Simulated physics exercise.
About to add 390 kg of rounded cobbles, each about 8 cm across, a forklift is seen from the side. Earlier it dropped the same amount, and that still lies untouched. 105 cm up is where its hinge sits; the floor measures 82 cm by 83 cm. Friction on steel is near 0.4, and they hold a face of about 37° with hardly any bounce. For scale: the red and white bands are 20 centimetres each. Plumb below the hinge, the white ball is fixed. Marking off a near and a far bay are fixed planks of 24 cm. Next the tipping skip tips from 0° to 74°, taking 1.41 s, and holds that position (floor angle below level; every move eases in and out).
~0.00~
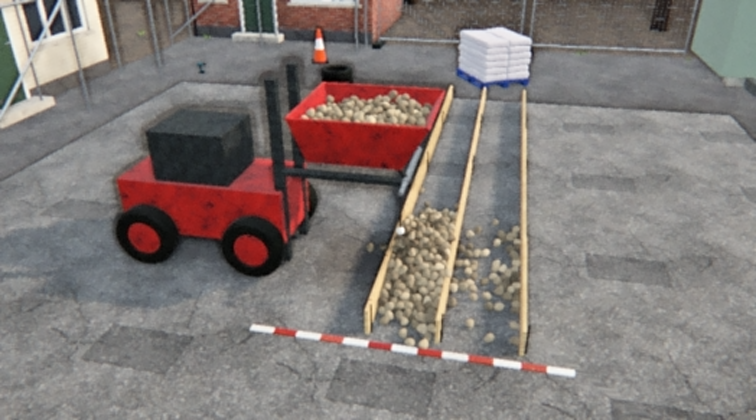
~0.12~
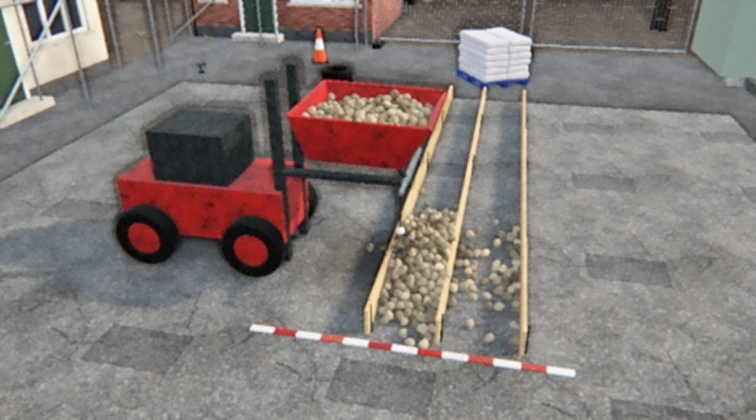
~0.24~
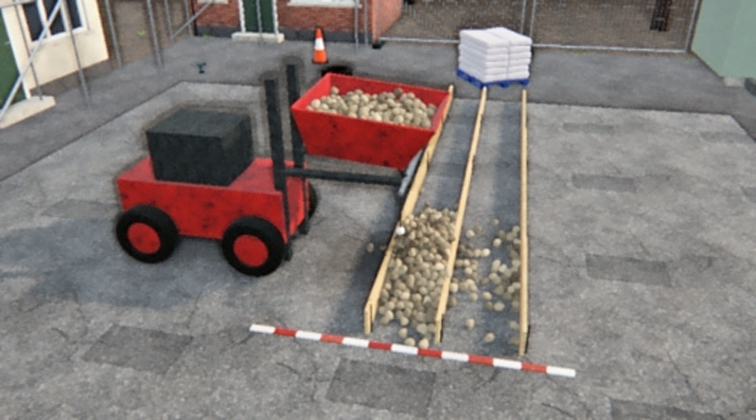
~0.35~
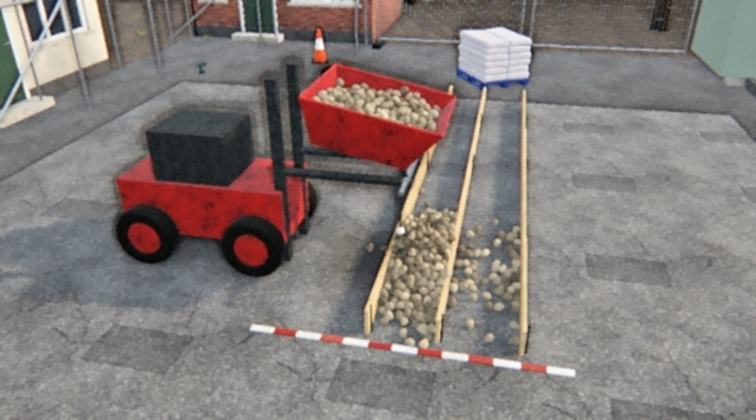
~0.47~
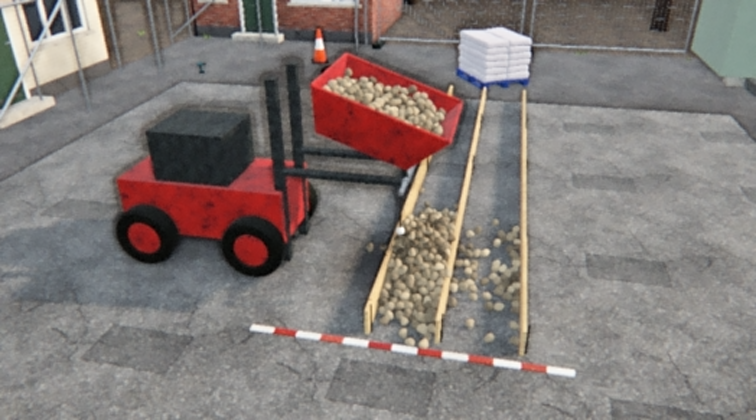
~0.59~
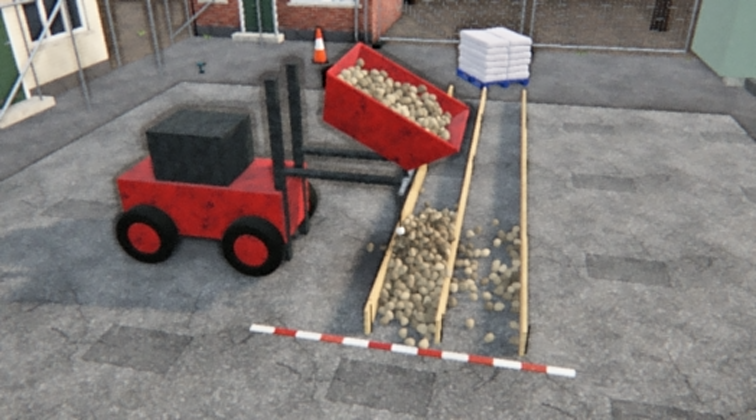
A red skip full of rounded cobbles, carried by a red and black forklift at the left, starts level and tilts steadily down to the right, its left end rising. The view looks down from a fixed, raised spot onto a grey paved yard with brick buildings behind. Timber boards edge two bays holding scattered cobbles, with a red-and-white pole in front and white sacks and an orange cone behind.
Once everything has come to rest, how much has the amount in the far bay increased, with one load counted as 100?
About 62 per cent.
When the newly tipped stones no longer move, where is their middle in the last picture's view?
Middle: Approx. (510, 267) px.
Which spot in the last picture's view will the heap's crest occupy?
Roughly at (424, 235).
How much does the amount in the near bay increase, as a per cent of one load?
Roughly 0 in a hundred of a load.
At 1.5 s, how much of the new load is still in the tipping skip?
70 %.
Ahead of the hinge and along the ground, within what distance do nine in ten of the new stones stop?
Roughly 170 cm ahead of it.
After 1.1 s the floor is at 63°; in per cent of one load, 100 in the tipping skip, 0 short of the bays, 89 in the near bay, 10 in the far bay; the foremost stones are at (516, 284).
After 1.5 s the floor is at 74°; in per cent of one load, 70 in the tipping skip, 0 short of the bays, 89 in the near bay, 38 in the far bay, 2 past the last board; the foremost stones are at (537, 246).
After 1.9 s the floor is at 74°; in per cent of one load, 37 in the tipping skip, 0 short of the bays, 89 in the near bay, 44 in the far bay, 30 past the last board; the foremost stones are at (603, 287).
After 4.3 s the floor is at 74°; in per cent of one load, 0 in the tipping skip, 0 short of the bays, 89 in the near bay, 72 in the far bay, 38 past the last board; the foremost stones are past the picture's edge. Net gain in the far bay, 62.
